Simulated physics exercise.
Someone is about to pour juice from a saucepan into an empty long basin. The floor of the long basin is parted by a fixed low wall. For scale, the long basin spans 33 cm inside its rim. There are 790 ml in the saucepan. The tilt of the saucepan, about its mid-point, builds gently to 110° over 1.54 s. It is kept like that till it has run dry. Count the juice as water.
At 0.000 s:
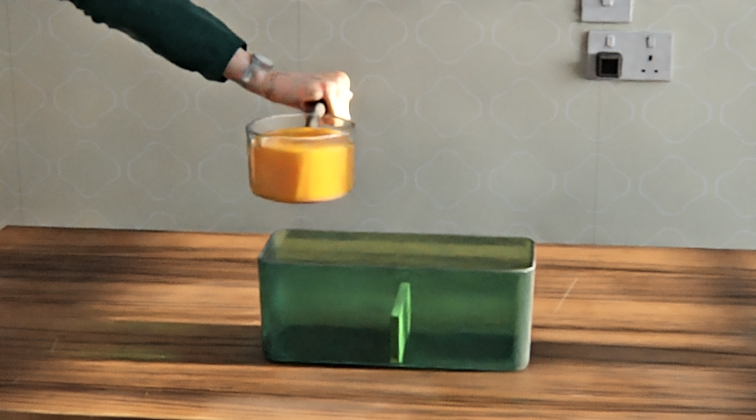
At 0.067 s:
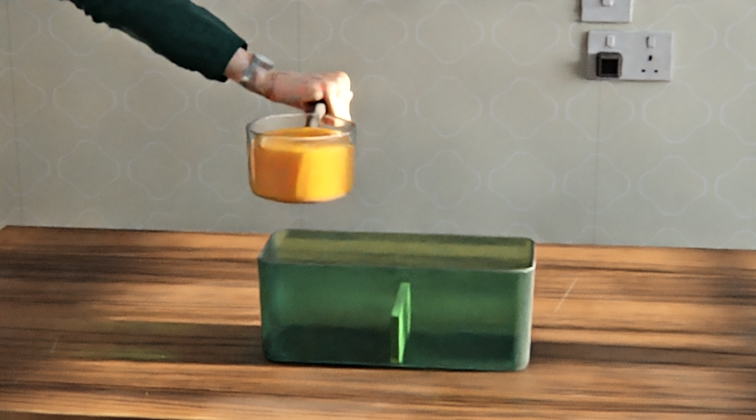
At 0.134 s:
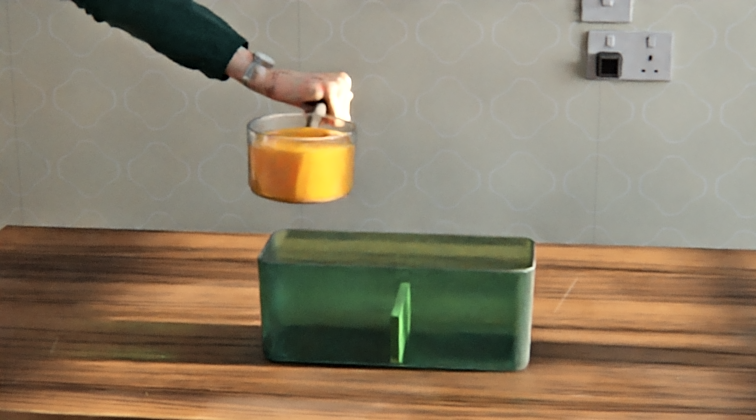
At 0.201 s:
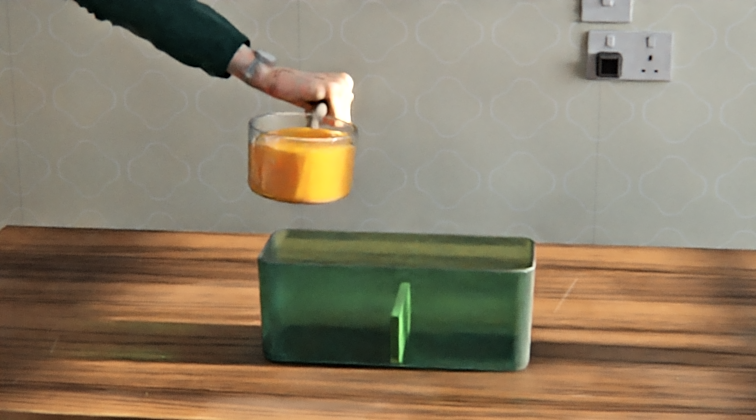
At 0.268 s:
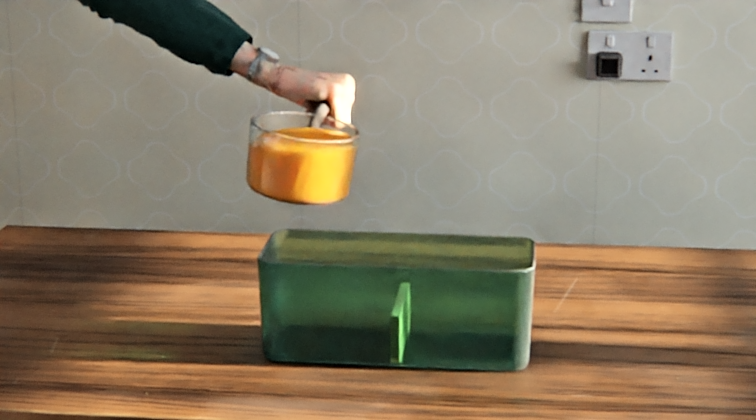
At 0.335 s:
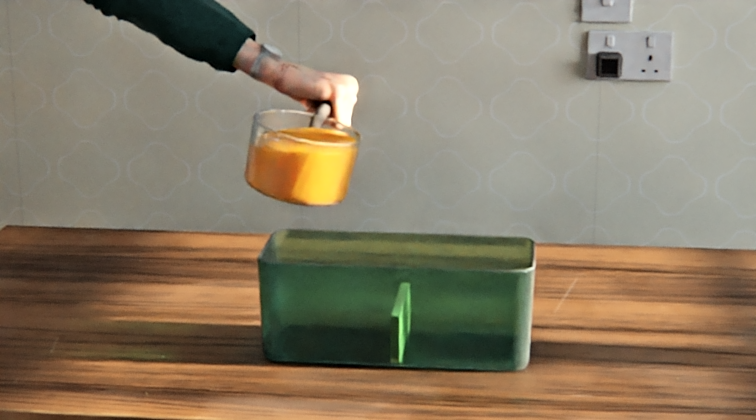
The video shows a hand holding a clear glass saucepan of orange juice above a long green basin on a wooden table, keeping it nearly level at first, then tilting it slightly to the right.
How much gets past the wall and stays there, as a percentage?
About 61 per cent.
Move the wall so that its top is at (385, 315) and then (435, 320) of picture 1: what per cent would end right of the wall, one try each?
First 75, then 15 per cent.
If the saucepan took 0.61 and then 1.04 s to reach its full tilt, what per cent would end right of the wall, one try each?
In turn about 40 and 55 per cent.
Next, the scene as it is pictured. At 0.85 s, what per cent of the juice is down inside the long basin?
Near 16 in a hundred.
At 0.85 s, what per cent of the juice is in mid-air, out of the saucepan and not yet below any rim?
Near 22 in a hundred.
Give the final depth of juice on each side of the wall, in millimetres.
Left about 14 mm, right about 24 mm.
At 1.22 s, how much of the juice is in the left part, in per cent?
Near 20 in a hundred.
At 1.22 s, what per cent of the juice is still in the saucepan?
Some 12 per cent.
Then, 0.85 s in, the tilt is 64° and 63 per cent is still to pour, 3 is left of the wall and 12 right of it.
Then, 1.22 s in, the tilt is 99° and 12 per cent is still to pour, 20 is left of the wall and 61 right of it.
Then, 1.61 s in, the tilt is 110° and 0 per cent is still to pour, 38 is left of the wall and 61 right of it.
Then, 2.04 s in, the tilt is 110° and 0 per cent is still to pour, 39 is left of the wall and 61 right of it.
Finally, 39 per cent lies left of the wall, 61 right of it and 0 outside.
